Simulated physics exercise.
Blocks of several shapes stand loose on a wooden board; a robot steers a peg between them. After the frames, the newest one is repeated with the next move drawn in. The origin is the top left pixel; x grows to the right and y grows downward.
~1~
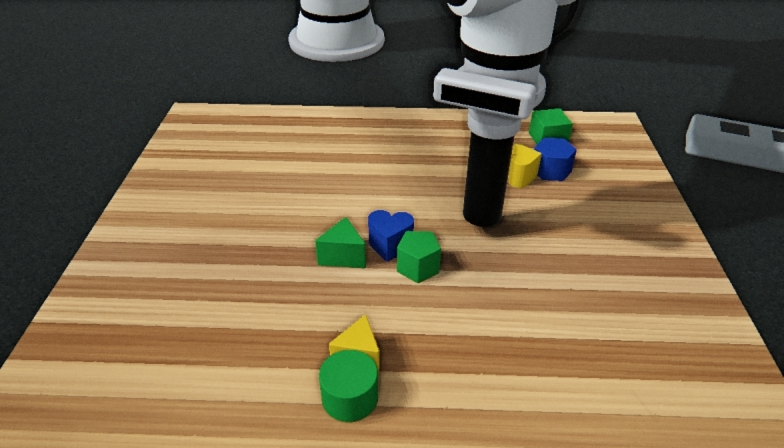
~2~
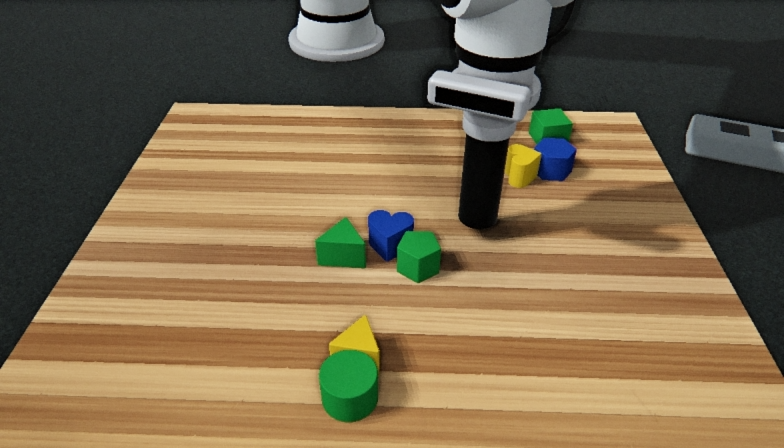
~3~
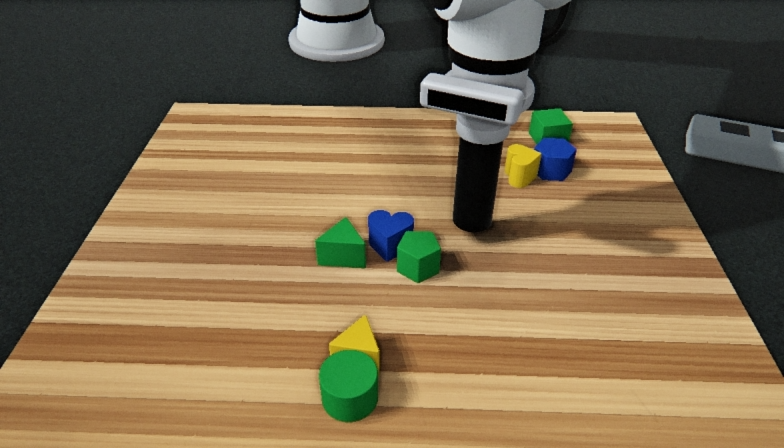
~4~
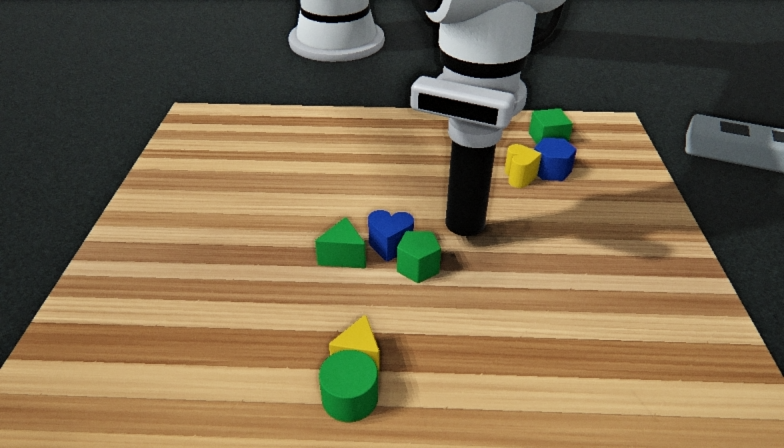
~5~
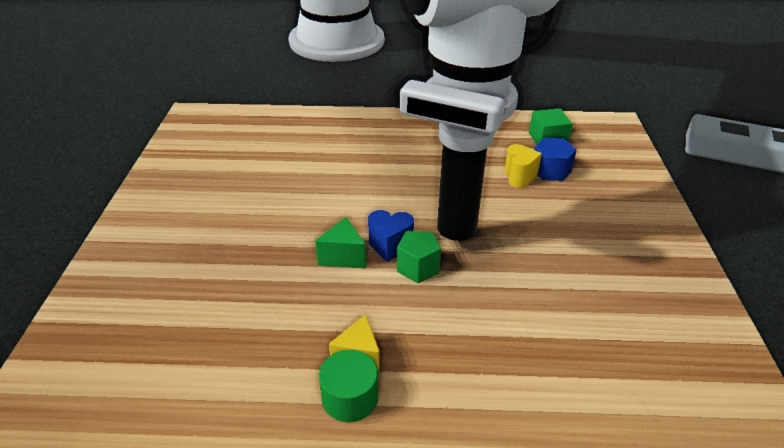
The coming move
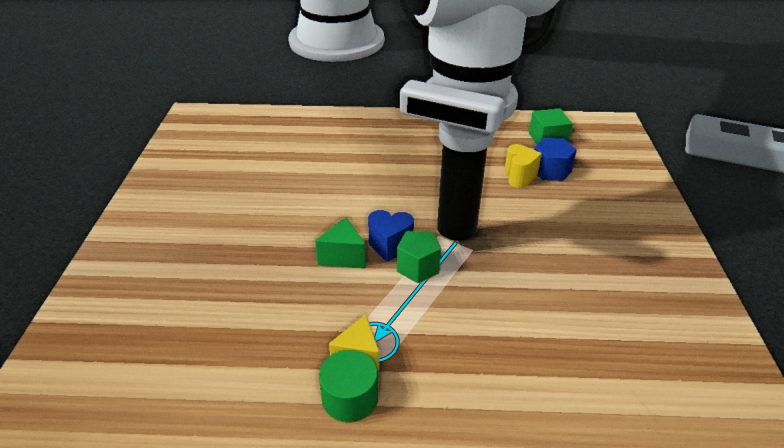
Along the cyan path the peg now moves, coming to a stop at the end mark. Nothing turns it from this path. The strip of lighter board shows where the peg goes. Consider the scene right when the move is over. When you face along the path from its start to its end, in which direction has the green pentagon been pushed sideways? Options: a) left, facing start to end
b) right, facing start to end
(b)
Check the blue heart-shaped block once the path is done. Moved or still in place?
Well, the blue heart-shaped block holds its place.
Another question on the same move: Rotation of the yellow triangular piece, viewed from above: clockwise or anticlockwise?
Spin direction: Counter-clockwise.
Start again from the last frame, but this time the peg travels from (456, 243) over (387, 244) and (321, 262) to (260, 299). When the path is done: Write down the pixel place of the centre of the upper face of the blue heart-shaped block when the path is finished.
It is at (206, 274).
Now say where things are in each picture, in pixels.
Lower end of the peg at (482, 215), tops of blocks, green circle at (348, 372), yellow triangular piece at (358, 336), blue heart-shaped block at (390, 221), green pentagon at (419, 243), in the first picture.
Peg at (478, 217), blocks as before, in the second picture.
Peg at (472, 220), blocks as before, in the third picture.
Peg at (465, 224), blocks as before, in the fourth picture.
Peg at (457, 228), green circle at (348, 372), yellow triangular piece at (358, 336), blue heart-shaped block at (390, 221), green pentagon at (419, 243), in the fifth picture.
The drawn path runs straight from (456, 243) to (374, 342).
The first path, step by step. One third of the way, peg at (432, 257); green pentagon at (394, 262), turned 15° clockwise.
Two thirds of the way, peg at (405, 290); green pentagon at (360, 280), turned 70° clockwise.
At the end, peg at (374, 326); green circle at (347, 377); yellow triangular piece at (345, 341), turned 20° anticlockwise; blue heart-shaped block not moved; green pentagon at (347, 287), turned 120° clockwise.
